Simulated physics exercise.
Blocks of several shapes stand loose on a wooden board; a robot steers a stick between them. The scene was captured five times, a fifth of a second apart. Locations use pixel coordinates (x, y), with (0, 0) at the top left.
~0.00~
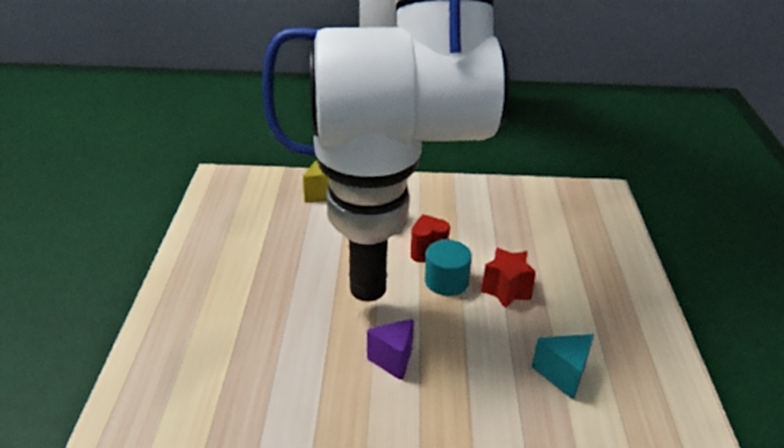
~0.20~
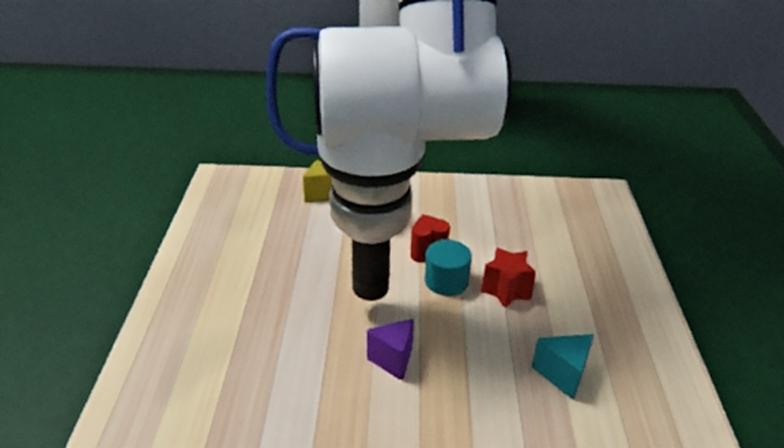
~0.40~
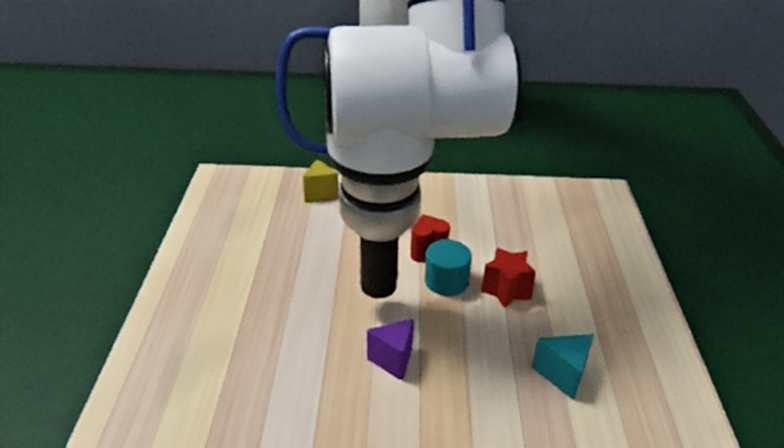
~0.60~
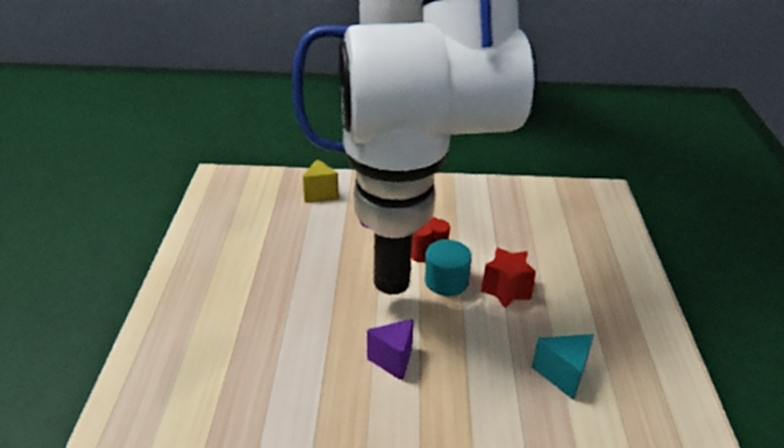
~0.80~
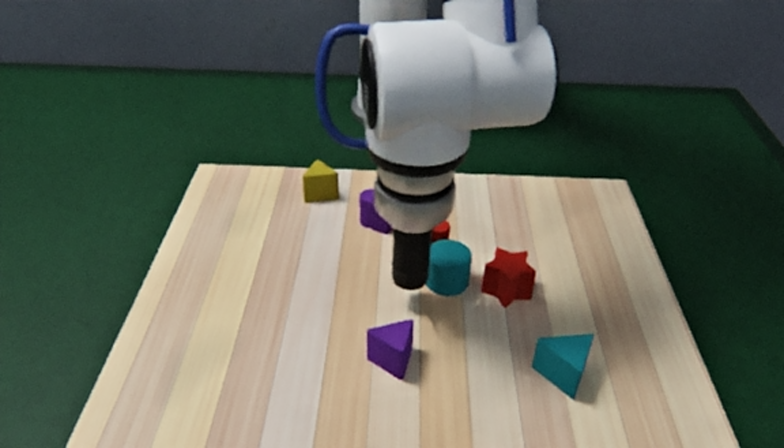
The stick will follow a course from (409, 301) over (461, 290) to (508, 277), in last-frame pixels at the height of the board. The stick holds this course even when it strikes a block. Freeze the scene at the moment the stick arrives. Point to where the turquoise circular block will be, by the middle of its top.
In the picture, that point is around (494, 226).
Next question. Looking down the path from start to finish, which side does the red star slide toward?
The answer is right: Facing from the path's start to its end, that's where the red star shifts.
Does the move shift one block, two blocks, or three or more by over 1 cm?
It displaces two.
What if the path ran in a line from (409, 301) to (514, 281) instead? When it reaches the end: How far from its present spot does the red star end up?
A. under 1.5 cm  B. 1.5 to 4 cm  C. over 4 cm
(C)
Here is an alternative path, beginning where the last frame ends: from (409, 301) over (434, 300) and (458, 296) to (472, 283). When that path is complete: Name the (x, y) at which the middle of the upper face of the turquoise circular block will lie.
The answer is (477, 230).
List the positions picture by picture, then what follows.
Lower end of the stick (368, 290), tops of blocks, red heart-shaped block (430, 225), turquoise circular block (449, 253), red star (511, 262), in the first picture.
Stick (371, 289), blocks as before, in the second picture.
Stick (379, 287), blocks as before, in the third picture.
Stick (392, 284), blocks as before, in the fourth picture.
Stick (410, 279), red heart-shaped block partly hidden, turquoise circular block (449, 253), red star (511, 262), in the fifth picture.
What follows on the original path. One third of the way, stick (447, 273); turquoise circular block (468, 244).
Two thirds of the way, stick (480, 265); turquoise circular block (485, 233); red star (525, 261), turned 15° clockwise.
At the end, stick (512, 256); red heart-shaped block not moved; turquoise circular block (494, 226); red star (553, 262), turned 50° clockwise.
